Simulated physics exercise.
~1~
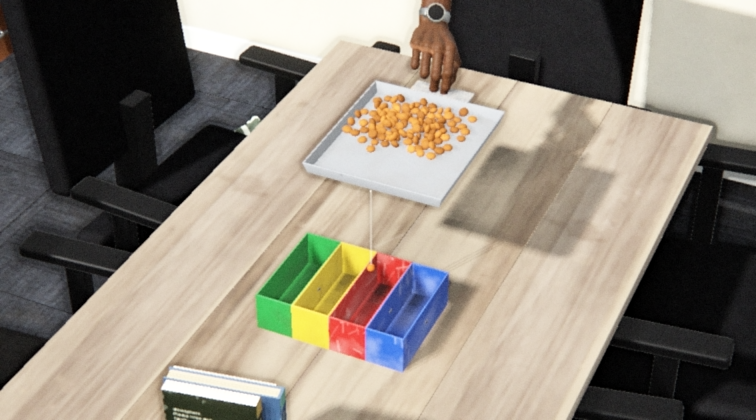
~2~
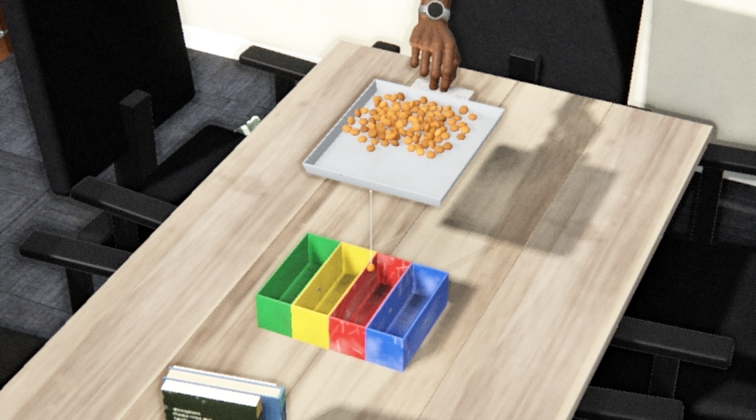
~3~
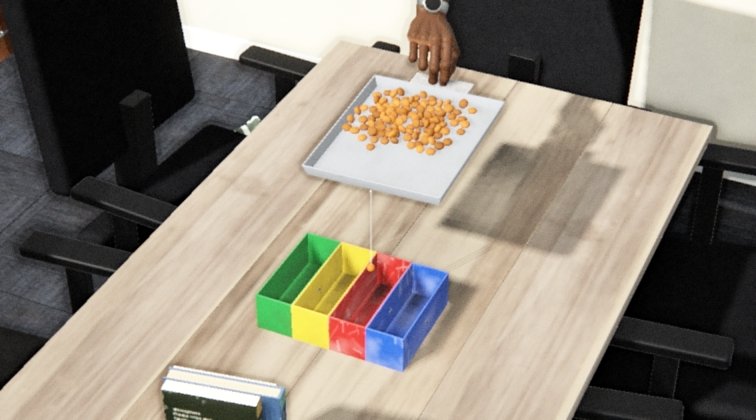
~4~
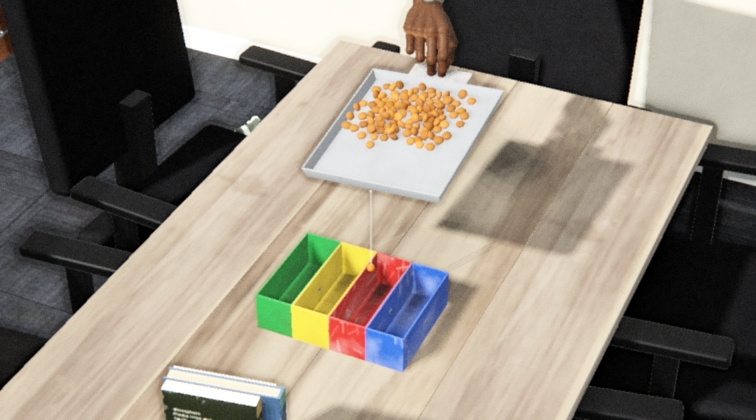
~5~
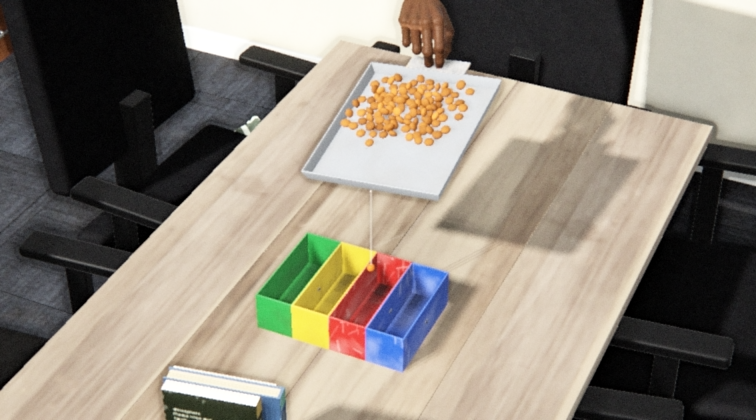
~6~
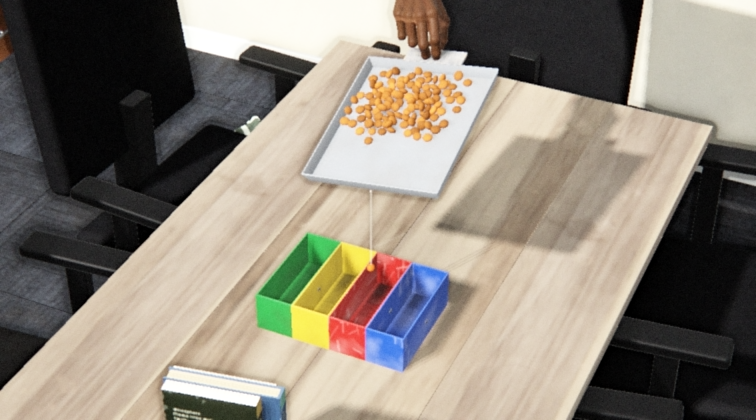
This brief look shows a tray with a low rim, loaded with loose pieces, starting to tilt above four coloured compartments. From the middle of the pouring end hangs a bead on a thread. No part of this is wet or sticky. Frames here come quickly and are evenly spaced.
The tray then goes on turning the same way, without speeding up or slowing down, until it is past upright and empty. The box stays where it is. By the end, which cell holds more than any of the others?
That would be the green one.
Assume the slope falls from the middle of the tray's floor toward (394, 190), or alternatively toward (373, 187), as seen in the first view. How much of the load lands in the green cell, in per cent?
Around 0 per cent first, around 10 per cent next.
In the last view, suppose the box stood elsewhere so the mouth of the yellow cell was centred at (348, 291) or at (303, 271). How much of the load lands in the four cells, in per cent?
Close to 60 in a hundred, followed by close to 100 in a hundred.
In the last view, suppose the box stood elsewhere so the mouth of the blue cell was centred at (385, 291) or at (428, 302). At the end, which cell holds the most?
The first time yellow comes out on top, the second time the green cell.
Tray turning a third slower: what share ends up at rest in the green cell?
Roughly 70 percent.
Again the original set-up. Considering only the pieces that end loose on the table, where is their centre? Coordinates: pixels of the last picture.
At about (223, 289).
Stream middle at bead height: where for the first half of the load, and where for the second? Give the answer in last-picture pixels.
(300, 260), then (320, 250).
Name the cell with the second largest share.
Rank 2: That yellow cell.
Just after the last frame, tray tipped steeply; the larger part on the tray; just a few in the green cell; roughly a quarter falling or outside the box.
A moment on, tray tipped past a quarter turn; just a few on the tray; roughly two thirds in the green cell; roughly a quarter in the yellow cell; roughly a quarter falling or outside the box.
Further on, tray tipped past a quarter turn; roughly two thirds in the green cell; roughly a quarter in the yellow cell; about a tenth falling or outside the box.
When it is over, tray tipped past a quarter turn; roughly two thirds in the green cell; roughly a quarter in the yellow cell; not one in the blue cell; not one in the red cell; about a tenth outside the box.
